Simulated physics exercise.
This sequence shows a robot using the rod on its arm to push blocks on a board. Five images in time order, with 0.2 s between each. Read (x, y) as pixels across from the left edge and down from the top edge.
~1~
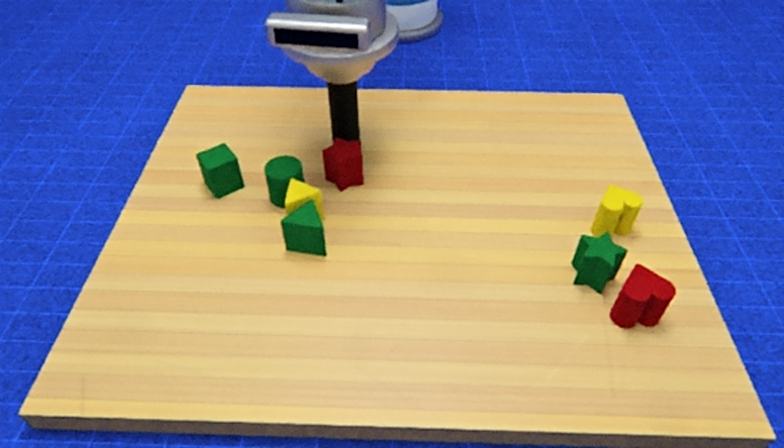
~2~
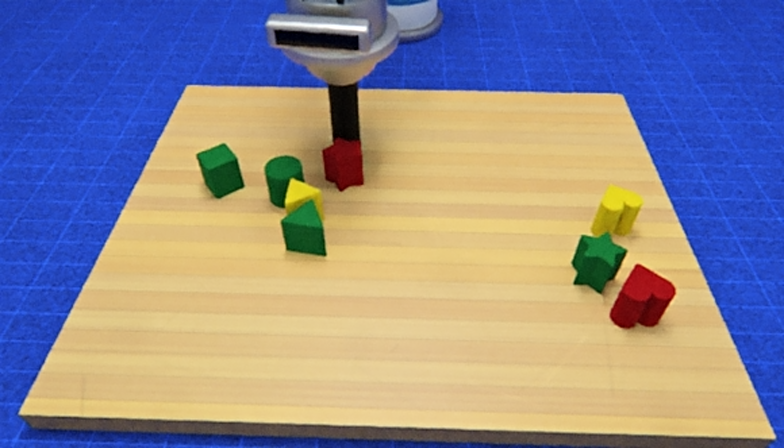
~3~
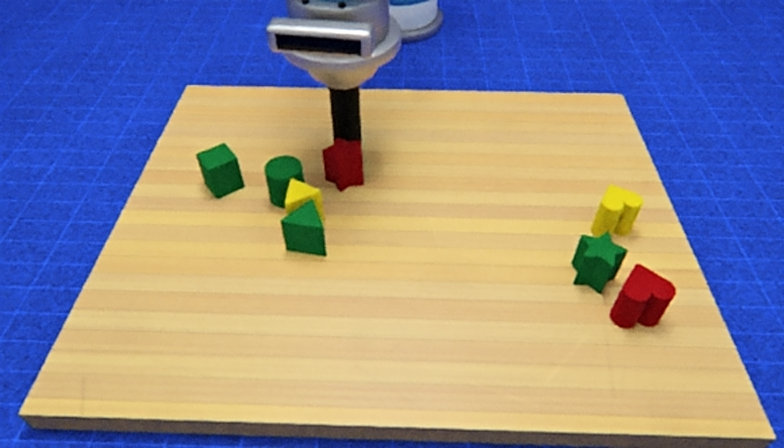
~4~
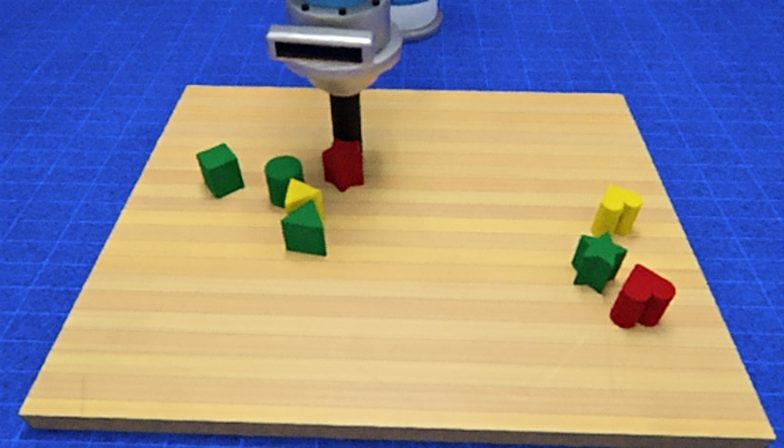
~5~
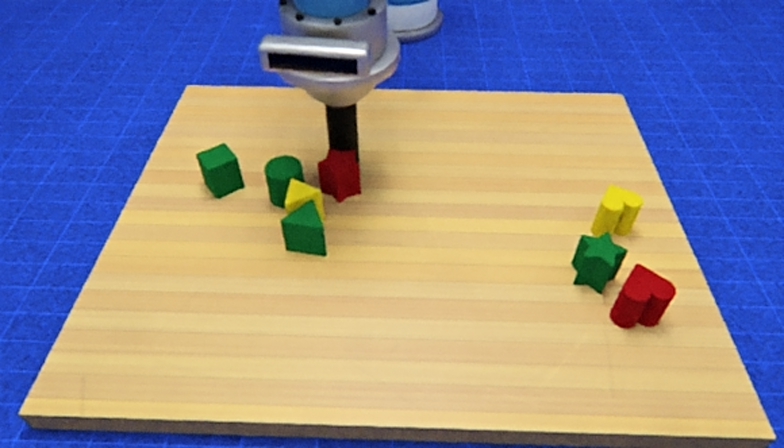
A light wooden board lies on a blue gridded surface, seen from above and in front by a still camera. Green blocks and a yellow triangle sit at the left near a red star-shaped block, while a yellow block, a green star and a red block stand at the right. The robot arm's black rod shifts slightly, then nudges the red star-shaped block a little nearer the viewer and slightly left.
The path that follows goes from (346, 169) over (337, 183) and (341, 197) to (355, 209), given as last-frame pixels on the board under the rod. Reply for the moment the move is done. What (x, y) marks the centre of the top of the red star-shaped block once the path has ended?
It is going to be at (337, 200).
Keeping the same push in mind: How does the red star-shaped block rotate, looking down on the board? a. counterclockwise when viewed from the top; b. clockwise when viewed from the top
b - clockwise when viewed from the top.
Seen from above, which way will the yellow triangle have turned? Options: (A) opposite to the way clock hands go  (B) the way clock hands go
The answer is B.
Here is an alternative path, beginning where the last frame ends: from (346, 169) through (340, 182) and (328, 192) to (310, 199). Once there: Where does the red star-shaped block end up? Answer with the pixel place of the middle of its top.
The centre of its top face lies at (326, 187).
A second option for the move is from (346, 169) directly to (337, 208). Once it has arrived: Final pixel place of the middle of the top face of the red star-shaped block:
Expect it around (329, 201).
The first path, step by step. Halfway along, rod at (336, 183); red star-shaped block at (333, 182).
At the end, rod at (354, 201); green disc not moved; yellow triangle at (295, 195), turned 20° clockwise; green triangle at (304, 218); red star-shaped block at (337, 200), turned 25° clockwise.
